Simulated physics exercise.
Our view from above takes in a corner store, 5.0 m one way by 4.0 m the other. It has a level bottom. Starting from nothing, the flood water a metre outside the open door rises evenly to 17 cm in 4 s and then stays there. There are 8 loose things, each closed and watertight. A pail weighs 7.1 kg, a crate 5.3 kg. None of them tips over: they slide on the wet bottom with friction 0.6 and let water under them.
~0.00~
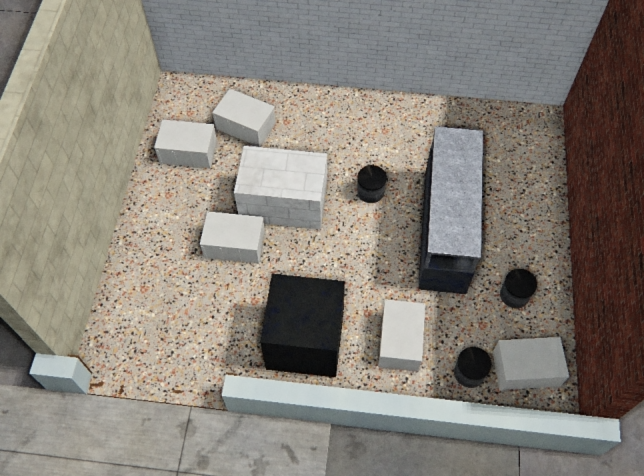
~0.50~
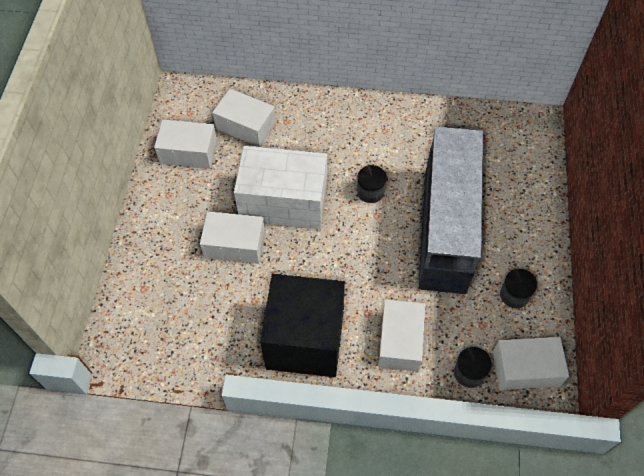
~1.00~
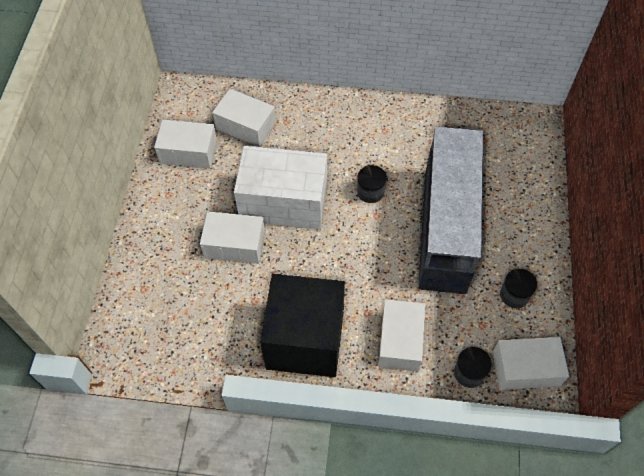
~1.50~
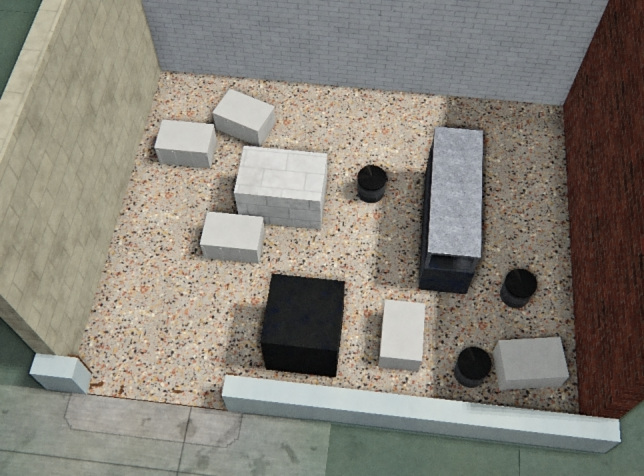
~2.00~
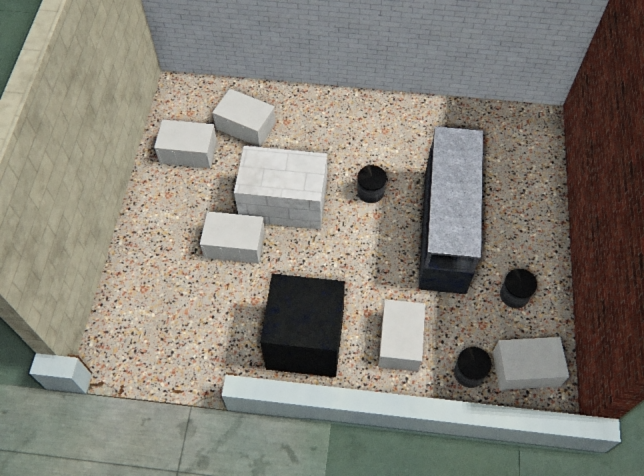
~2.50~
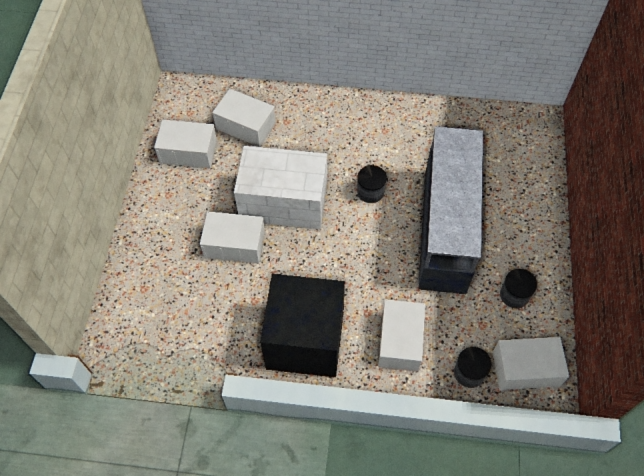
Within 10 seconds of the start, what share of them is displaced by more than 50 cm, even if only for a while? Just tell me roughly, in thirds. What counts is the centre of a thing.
It falls in the mid range.
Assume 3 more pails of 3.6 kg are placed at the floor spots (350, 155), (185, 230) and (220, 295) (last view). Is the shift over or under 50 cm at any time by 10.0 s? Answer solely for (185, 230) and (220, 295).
One by one: Above; above.
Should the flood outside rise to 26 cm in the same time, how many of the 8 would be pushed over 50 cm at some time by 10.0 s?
It would come to 4 of them.
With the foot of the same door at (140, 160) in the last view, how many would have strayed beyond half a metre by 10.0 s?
That gives 3 of them.
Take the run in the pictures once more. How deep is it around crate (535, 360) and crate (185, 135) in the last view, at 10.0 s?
I'd estimate 1 cm for the first and 8 cm for the second.
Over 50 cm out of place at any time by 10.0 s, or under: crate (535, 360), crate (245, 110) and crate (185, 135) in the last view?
Within, beyond, beyond.
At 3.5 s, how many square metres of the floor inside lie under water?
At that time the wet patch spans about 2.0 m2.
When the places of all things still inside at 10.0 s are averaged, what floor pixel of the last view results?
Mean floor pixel: About (436, 243).
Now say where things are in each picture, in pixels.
In the first picture, a pail at (475, 363) rests on the ground; a crate at (534, 358), on the bottom; water covers 0.0 m2; 0 of 8 have shifted.
In the second picture, a pail at (475, 363) rests on the ground; a crate at (534, 358), on the bottom; 0.0 m2 under water; 0 of 8 have shifted.
In the third picture, a pail at (475, 363) rests on the ground; a crate at (534, 358) rests on the ground; 0.0 m2 under water; 0 of 8 have shifted.
In the fourth picture, a pail at (475, 363) rests on the ground; a crate at (534, 358), on the bottom; water covers 0.0 m2; 0 of 8 have shifted.
In the fifth picture, a pail at (475, 363), on the bottom; a crate at (534, 358) rests on the ground; water covers 0.0 m2; 0 of 8 have shifted.
In the sixth picture, a pail at (475, 363), on the bottom; a crate at (534, 358), on the bottom; 0.4 m2 under water; 0 of 8 have shifted.
After 3.5 s 0 of 8 are over 50 cm from their spots; 0 afloat.
After 4.5 s 0 of 8 are over 50 cm from their spots; 0 afloat.
After 7.0 s 3 of 8 are over 50 cm from their spots; 3 afloat.
After 10.0 s 3 of 8 are over 50 cm from their spots, and 3 have been at some point; 2 afloat.
